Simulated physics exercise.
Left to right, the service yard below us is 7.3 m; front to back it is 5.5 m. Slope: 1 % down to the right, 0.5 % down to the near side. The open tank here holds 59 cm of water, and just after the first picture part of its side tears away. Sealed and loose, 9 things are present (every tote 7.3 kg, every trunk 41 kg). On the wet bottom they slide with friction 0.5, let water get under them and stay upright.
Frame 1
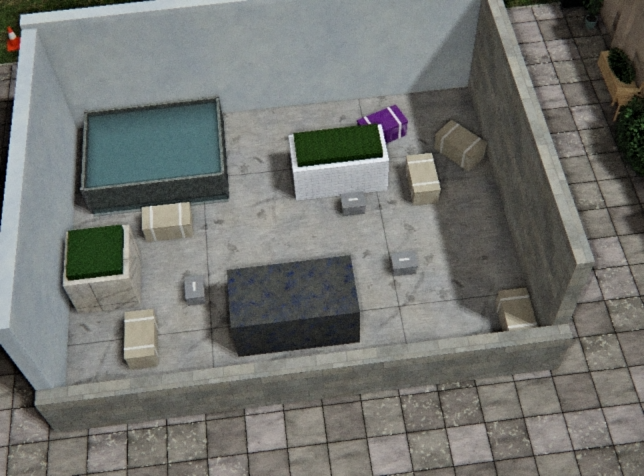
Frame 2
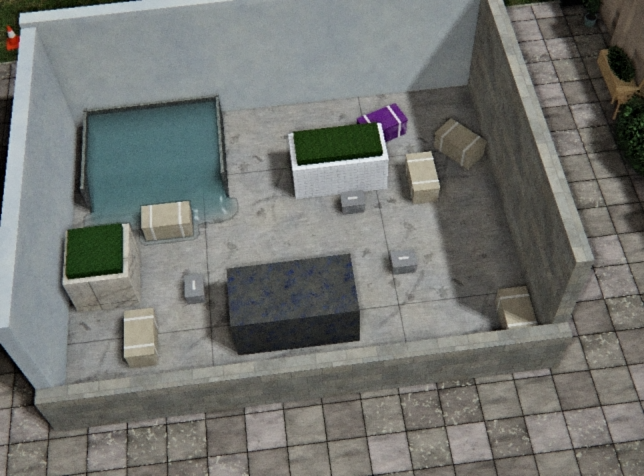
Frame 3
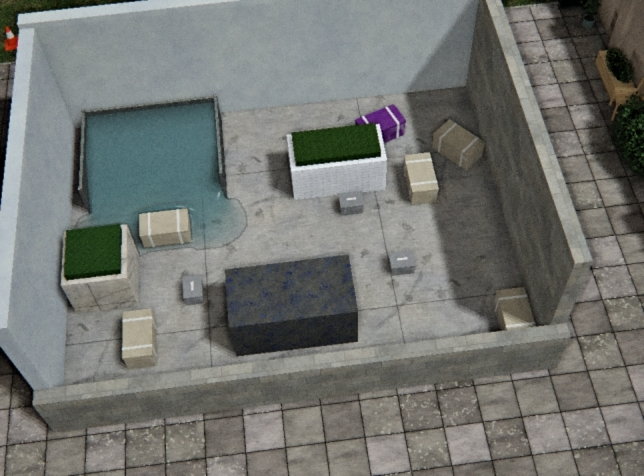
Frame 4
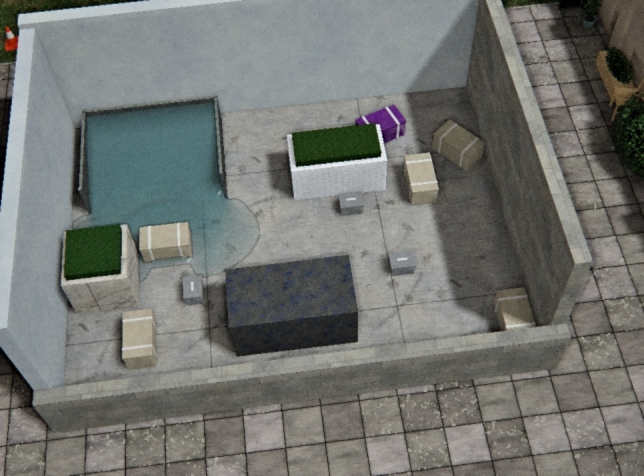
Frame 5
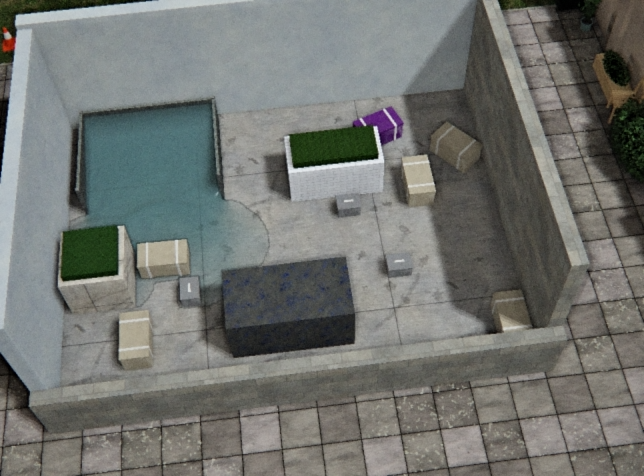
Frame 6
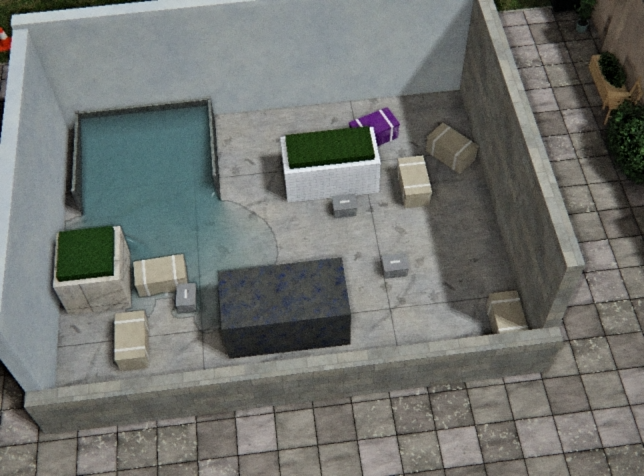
In a walled service yard seen from above, an open tank of water stands in the back left corner among trunks, totes and planters. Its front side gives way and water spreads across the floor, around a pale trunk and toward the dark block, while most things, including the purple trunk, stay put.
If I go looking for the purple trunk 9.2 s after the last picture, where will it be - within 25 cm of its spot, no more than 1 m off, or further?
You'll find it within 25 cm of its spot.
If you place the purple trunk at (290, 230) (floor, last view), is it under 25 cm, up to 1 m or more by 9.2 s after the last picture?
Observed: Object is barely disturbed.
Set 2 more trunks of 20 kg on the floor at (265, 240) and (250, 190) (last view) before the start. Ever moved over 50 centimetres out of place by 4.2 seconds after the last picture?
So that's across the line and then behind the line.
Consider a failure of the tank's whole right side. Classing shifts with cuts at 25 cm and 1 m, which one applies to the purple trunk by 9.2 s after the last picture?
What happens next is that the purple trunk gets swept a long way.
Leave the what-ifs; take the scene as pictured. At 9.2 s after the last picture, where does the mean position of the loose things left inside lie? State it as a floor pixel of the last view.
Mean floor pixel: About (364, 226).
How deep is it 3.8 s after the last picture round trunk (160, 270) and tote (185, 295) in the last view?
Roughly 12 and 20 cm.
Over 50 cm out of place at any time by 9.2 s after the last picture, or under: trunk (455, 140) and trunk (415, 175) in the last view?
Within the limit, then within the limit.
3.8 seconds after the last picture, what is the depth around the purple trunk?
I'd say around 3 cm.
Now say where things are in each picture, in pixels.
The purple trunk at (382, 120), on the bottom; water covers 4.1 m2; 0 of 9 have shifted, in the first frame.
The purple trunk at (382, 119) rests on the ground; water covers 5.2 m2; 0 of 9 have shifted, in the second frame.
The purple trunk at (380, 120) rests on the ground; 6.5 m2 under water; 1 of 9 have shifted, in the third frame.
The purple trunk at (381, 120), on the bottom; 7.5 m2 under water; 1 of 9 have shifted, in the fourth frame.
The purple trunk at (378, 122), on the bottom; water covers 8.6 m2; 1 of 9 have shifted, in the fifth frame.
The purple trunk at (374, 123) rests on the ground; water covers 9.8 m2; 2 of 9 have shifted, in the sixth frame.
Then, 1.2 s after the last picture the purple trunk is near (374, 123), 0.0 m from its start, aground; 2 afloat.
Then, 3.8 s after the last picture the purple trunk is near (374, 123), 0.0 m from its start, aground; 4 afloat.
Then, 6.2 s after the last picture the purple trunk is near (374, 123), 0.0 m from its start, aground; 3 afloat.
Then, 9.2 s after the last picture the purple trunk is near (374, 123), 0.0 m from its start, aground; 4 afloat.
